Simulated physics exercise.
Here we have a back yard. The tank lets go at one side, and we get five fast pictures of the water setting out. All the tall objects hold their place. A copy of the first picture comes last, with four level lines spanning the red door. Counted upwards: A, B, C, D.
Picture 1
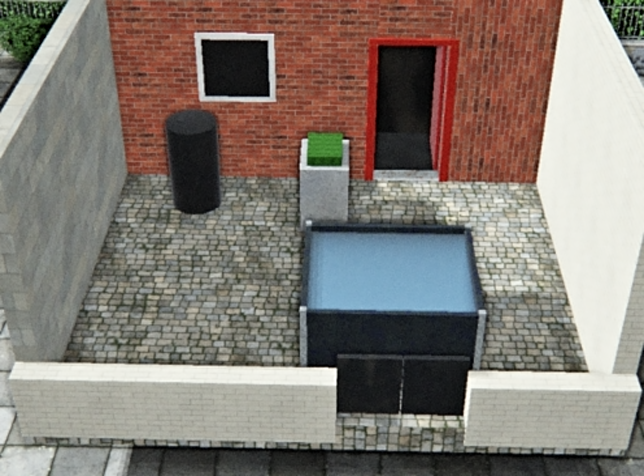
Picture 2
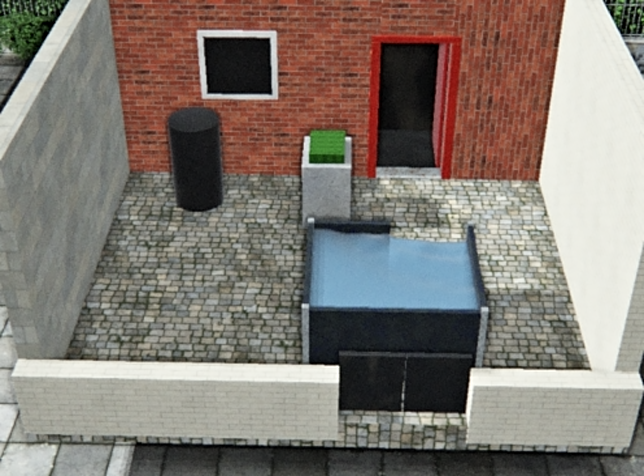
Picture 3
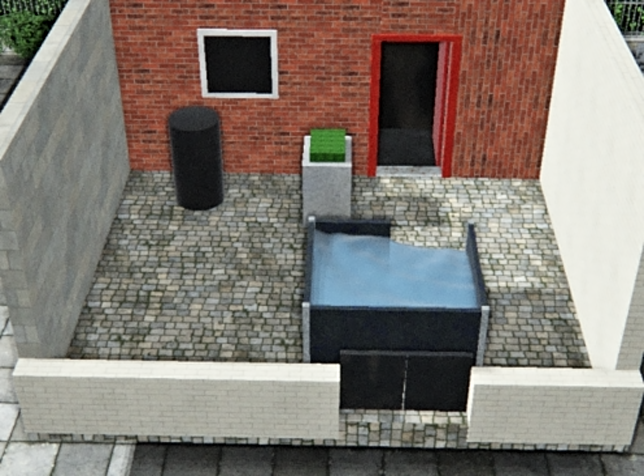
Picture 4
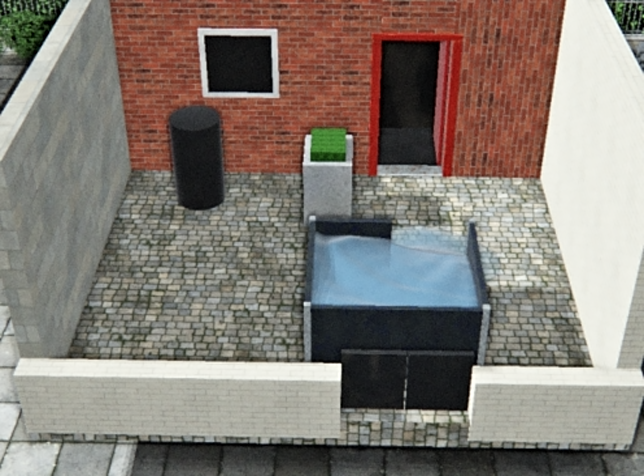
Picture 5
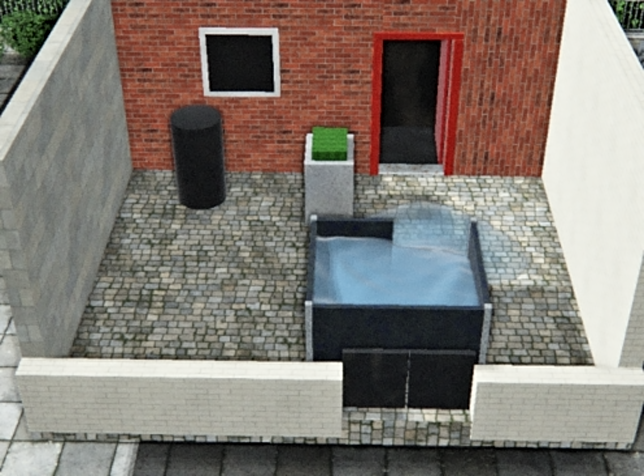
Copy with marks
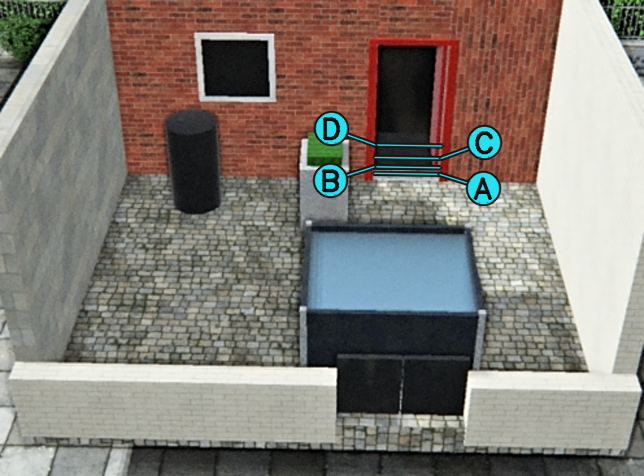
In a walled back yard, water sloshes in a dark tank and spreads over the cobbles behind.
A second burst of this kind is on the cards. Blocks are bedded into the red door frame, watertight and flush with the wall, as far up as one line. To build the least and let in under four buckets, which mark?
The limit is C.
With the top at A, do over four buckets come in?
Yes.
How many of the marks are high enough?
Two of them.
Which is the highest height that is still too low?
The answer is B.
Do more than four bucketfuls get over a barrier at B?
Yes, it does.
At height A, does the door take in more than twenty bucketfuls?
Yes, it does.
On the marked copy, A at (406, 173); B at (407, 167); C at (407, 158); D at (408, 145); from the bottom up A, B, C, D.
With A, dozens of bucketfuls pour in.
With B, about 14 bucketfuls get in.
With C, a splash gets over, under a bucket.
With D, nothing gets over.
